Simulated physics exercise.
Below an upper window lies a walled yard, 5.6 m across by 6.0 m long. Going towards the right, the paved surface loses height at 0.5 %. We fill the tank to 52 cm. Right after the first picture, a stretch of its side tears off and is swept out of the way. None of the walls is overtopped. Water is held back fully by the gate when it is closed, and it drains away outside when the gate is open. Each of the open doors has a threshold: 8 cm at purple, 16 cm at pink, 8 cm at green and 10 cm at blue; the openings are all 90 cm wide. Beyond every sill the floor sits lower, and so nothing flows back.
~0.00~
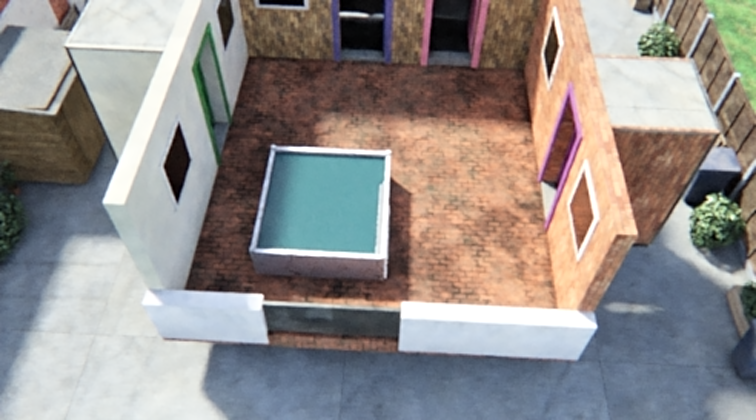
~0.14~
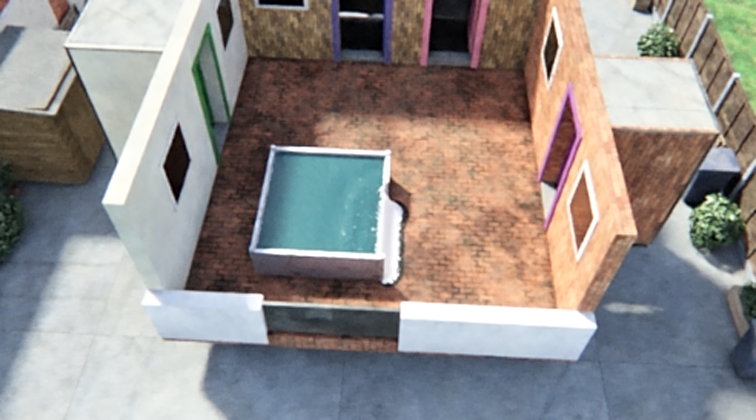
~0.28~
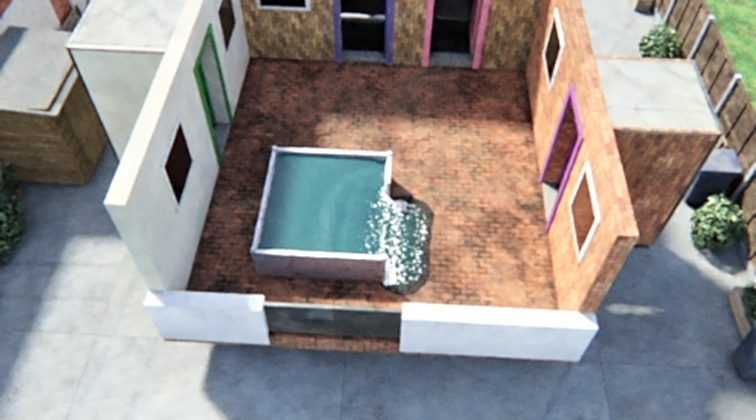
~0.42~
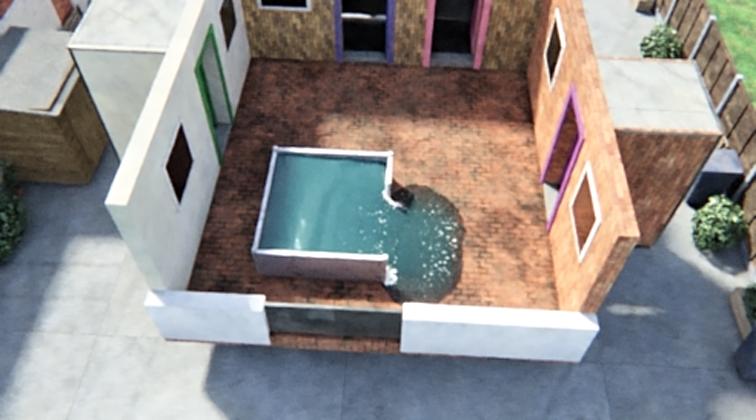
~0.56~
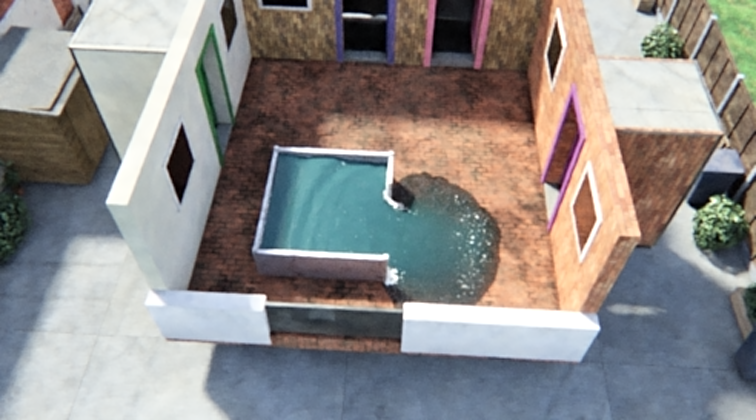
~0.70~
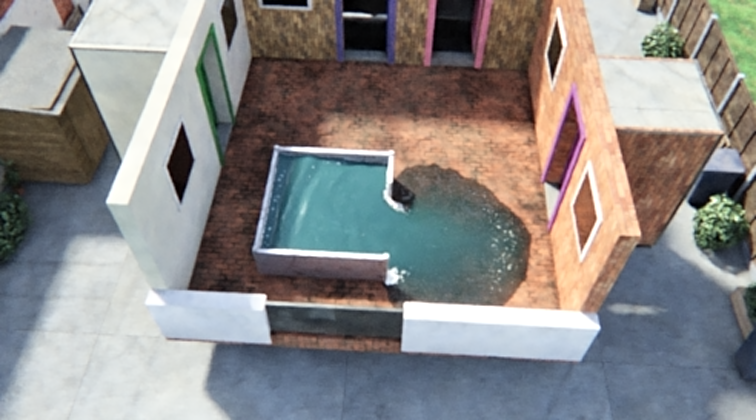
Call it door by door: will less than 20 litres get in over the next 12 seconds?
Purple door - no, 20 litres or more; pink door - yes, less; green door - yes, less; blue door - yes, less.
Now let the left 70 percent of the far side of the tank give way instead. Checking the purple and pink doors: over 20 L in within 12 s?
Purple door doesn't reach it, pink door doesn't reach it.
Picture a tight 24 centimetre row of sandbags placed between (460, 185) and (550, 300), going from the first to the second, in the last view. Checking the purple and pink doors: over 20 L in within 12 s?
Then: Purple under, pink below.
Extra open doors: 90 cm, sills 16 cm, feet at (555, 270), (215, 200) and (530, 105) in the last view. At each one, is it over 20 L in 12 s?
Per doorway, in order: Sufficient / insufficient / insufficient.
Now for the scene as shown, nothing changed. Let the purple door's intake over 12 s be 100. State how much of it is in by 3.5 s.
By then it's near 75% of the total.
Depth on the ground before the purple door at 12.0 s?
I'd say close to 5.0 cm.
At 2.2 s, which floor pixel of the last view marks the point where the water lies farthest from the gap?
Somewhere near pixel (534, 113).
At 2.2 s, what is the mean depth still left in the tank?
About 24 centimetres on average.
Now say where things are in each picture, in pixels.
The first picture shows the tank at (325, 202) is whole and still, 52 cm deep.
In the second picture, water pours out at (382, 233) and has run 0.8 m, to (394, 281); typically 8 cm deep outside, 52 cm at the tank's back.
In the third picture, the front is at (414, 286), 1.0 m from the gap at (384, 235); 1.0 m2 of floor is under water; 52 cm left at the back of the tank.
In the fourth picture, the front is at (449, 208), 1.3 m from the gap at (384, 236); 2.1 m2 of floor is under water; 52 cm left at the back of the tank.
In the fifth picture, water pours out at (385, 236) and has run 1.8 m, to (495, 233); typically 6 cm deep outside, 50 cm at the tank's back.
In the sixth picture, the front is at (525, 238), 2.3 m from the gap at (385, 235); 4.6 m2 of floor is under water; 45 cm left at the back of the tank.
After 1.4 s water covers 25 % of the floor and is deepest (30 cm) near (556, 274); purple door 9 cm at the sill, 7 L in, pink door not reached, green door not reached, blue door not reached.
After 2.2 s water covers 30 % of the floor and is deepest (38 cm) near (565, 337); purple door 20 cm at the sill, 53 L in, pink door not reached, green door not reached, blue door not reached.
After 3.5 s water covers 40 % of the floor and is deepest (21 cm) near (463, 268); purple door 16 cm at the sill, 119 L in, pink door not reached, green door not reached, blue door not reached.
After 7.0 s water covers 75 % of the floor and is deepest (15 cm) near (529, 76); purple door 9 cm at the sill, 158 L in, pink door 12 cm at the sill, 0 L in, green door not reached, blue door 6 cm at the sill, 0 L in.
After 12.0 s water covers 95 % of the floor and is deepest (10 cm) near (196, 263); purple door 5 cm at the sill, 161 L in, pink door 7 cm at the sill, 0 L in, green door 7 cm at the sill, 0 L in, blue door 5 cm at the sill, 0 L in.
